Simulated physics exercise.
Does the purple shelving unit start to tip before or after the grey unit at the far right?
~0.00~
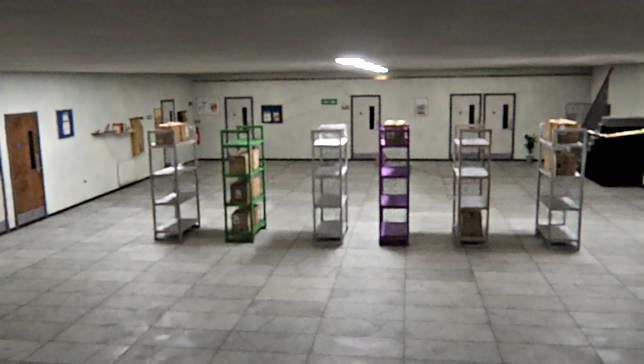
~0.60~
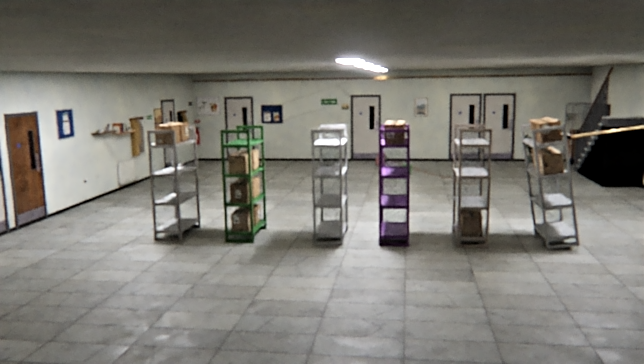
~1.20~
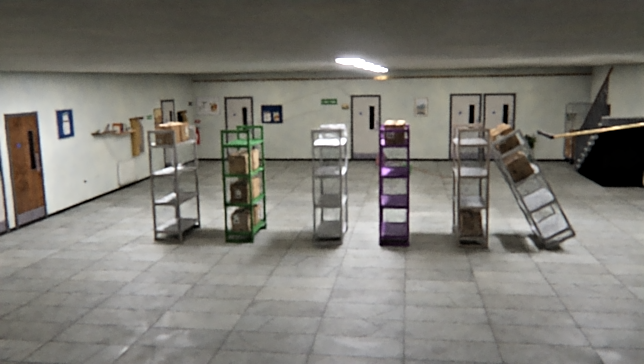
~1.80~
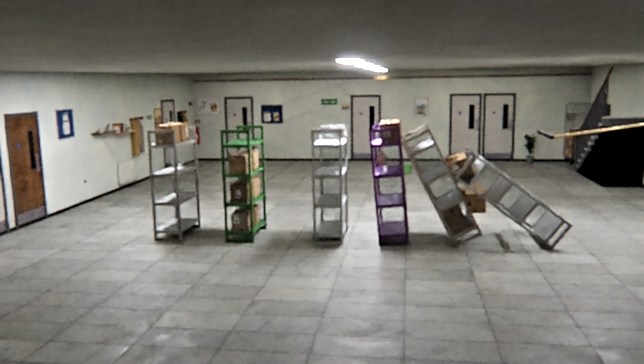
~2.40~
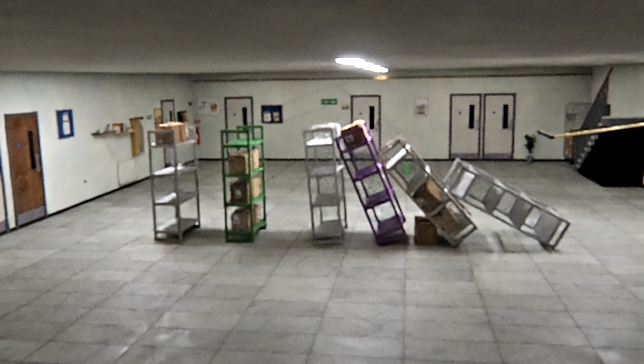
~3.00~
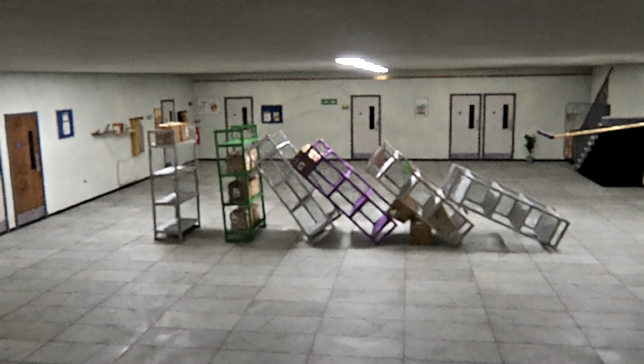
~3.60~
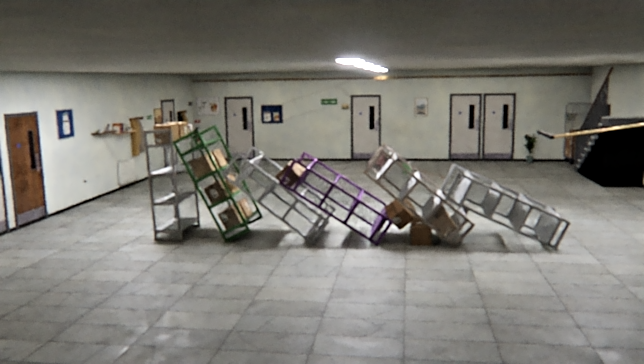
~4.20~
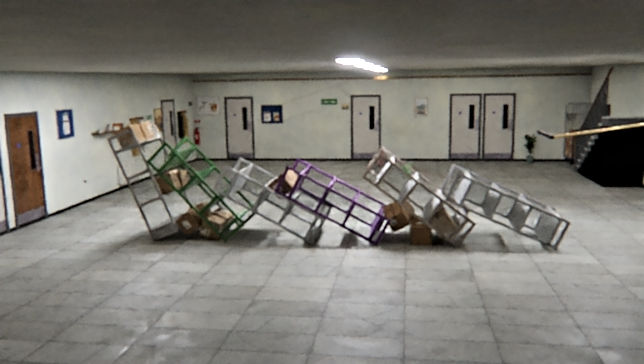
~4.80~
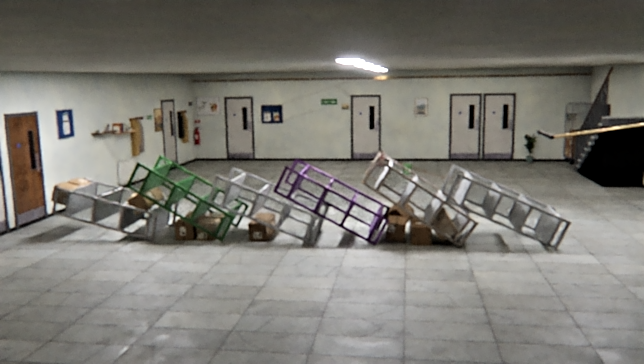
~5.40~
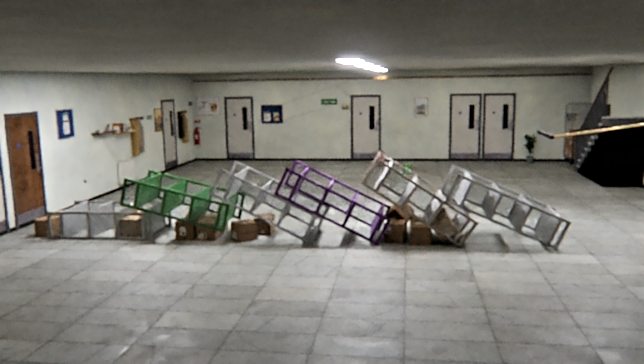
The purple unit starts to tip after the grey unit at the far right, which is already leaning to the left while the purple one still stands straight.
